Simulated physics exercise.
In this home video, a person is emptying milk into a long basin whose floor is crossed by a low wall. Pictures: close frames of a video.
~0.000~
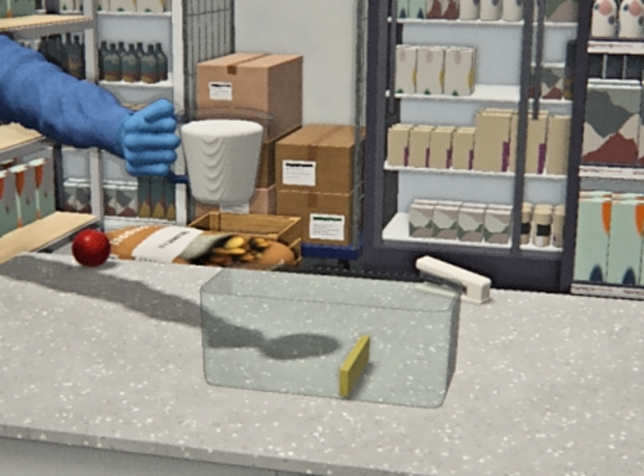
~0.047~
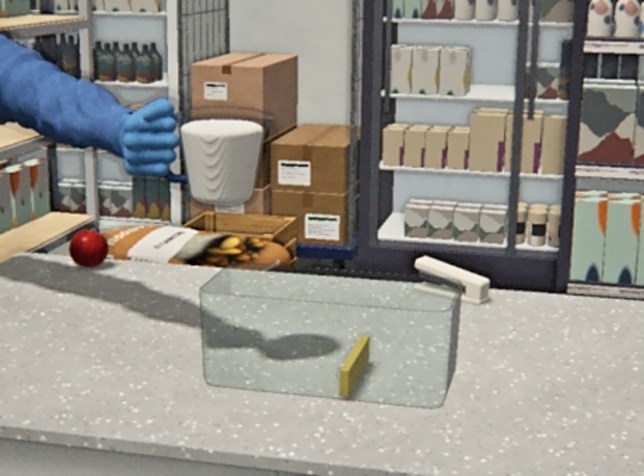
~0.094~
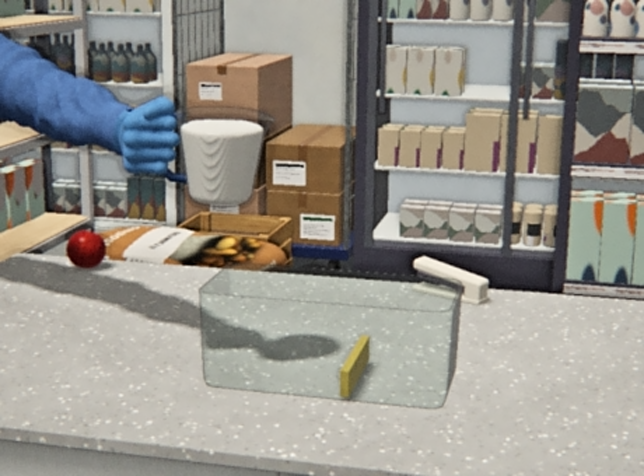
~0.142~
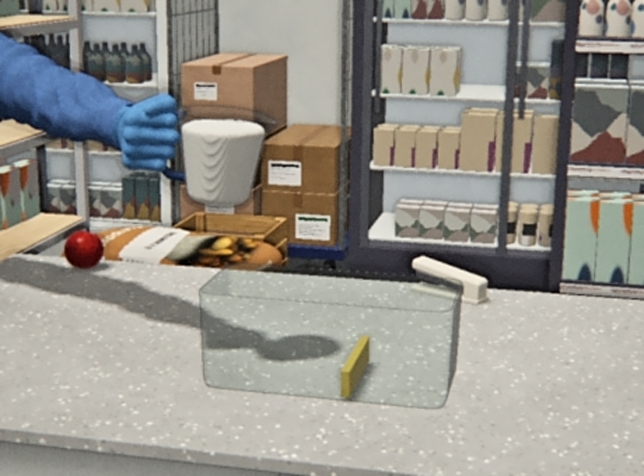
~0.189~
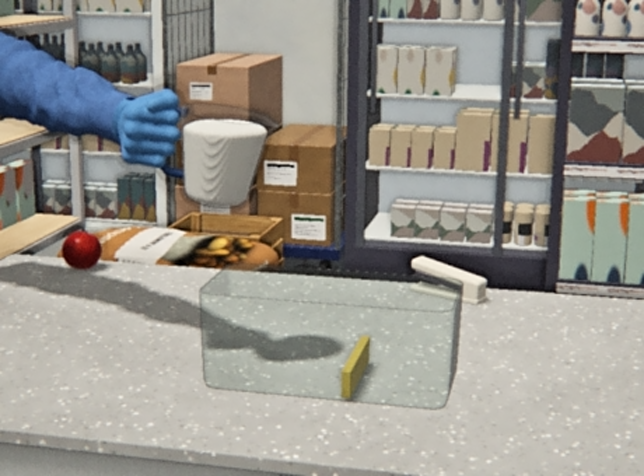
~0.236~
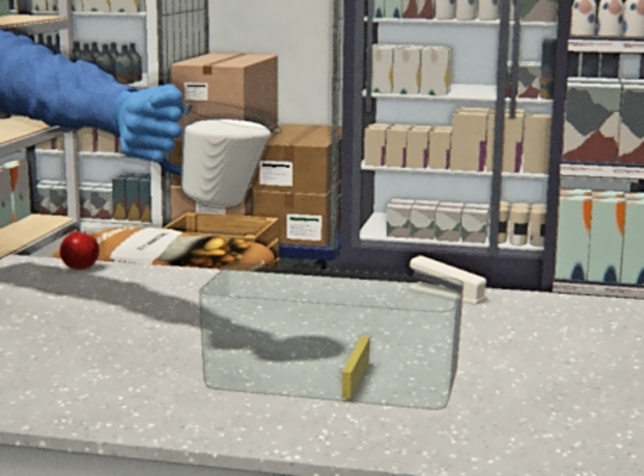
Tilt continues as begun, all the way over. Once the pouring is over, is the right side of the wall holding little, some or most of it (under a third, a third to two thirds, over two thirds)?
It holds little.
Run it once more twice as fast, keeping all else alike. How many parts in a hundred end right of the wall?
It comes to near 5 per cent.
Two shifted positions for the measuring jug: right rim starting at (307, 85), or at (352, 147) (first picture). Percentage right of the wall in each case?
The first gives 85 %, the second 90 %.
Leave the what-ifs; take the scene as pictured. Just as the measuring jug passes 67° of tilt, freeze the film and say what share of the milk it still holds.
About 75 % remains.
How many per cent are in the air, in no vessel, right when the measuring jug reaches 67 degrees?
Share out of both vessels: Approx. 20 %.
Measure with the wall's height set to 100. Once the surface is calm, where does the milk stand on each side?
Left side roughly 60, right side roughly 10.
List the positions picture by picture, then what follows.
In the first picture, tilt 0°; pouring edge (274, 117); surface from (185, 125) to (263, 128); the long basin's rim runs from (215, 277) to (456, 297); the wall's top is at (355, 353).
In the second picture, tilt 1°; pouring edge (274, 118); surface from (186, 124) to (263, 128).
In the third picture, tilt 2°; pouring edge (275, 119); surface from (186, 123) to (263, 129).
In the fourth picture, tilt 5°; pouring edge (276, 122); surface from (187, 123) to (265, 130).
In the fifth picture, tilt 9°; pouring edge (279, 126); surface from (188, 124) to (268, 130).
In the sixth picture, tilt 13°; pouring edge (281, 131); surface from (189, 125) to (272, 132).
A moment on, the measuring jug is tipped part way and 73 per cent is still to pour, 5 is left of the wall and 0 right of it.
Next, the measuring jug is tipped on its side and 22 per cent is still to pour, 51 is left of the wall and 5 right of it.
Then the measuring jug is tipped on its side and 2 per cent is still to pour, 84 is left of the wall and 7 right of it.
Later the measuring jug is tipped on its side and 0 per cent is still to pour, 88 is left of the wall and 9 right of it.
In the end 88 per cent lies left of the wall, 9 right of it and 3 outside.
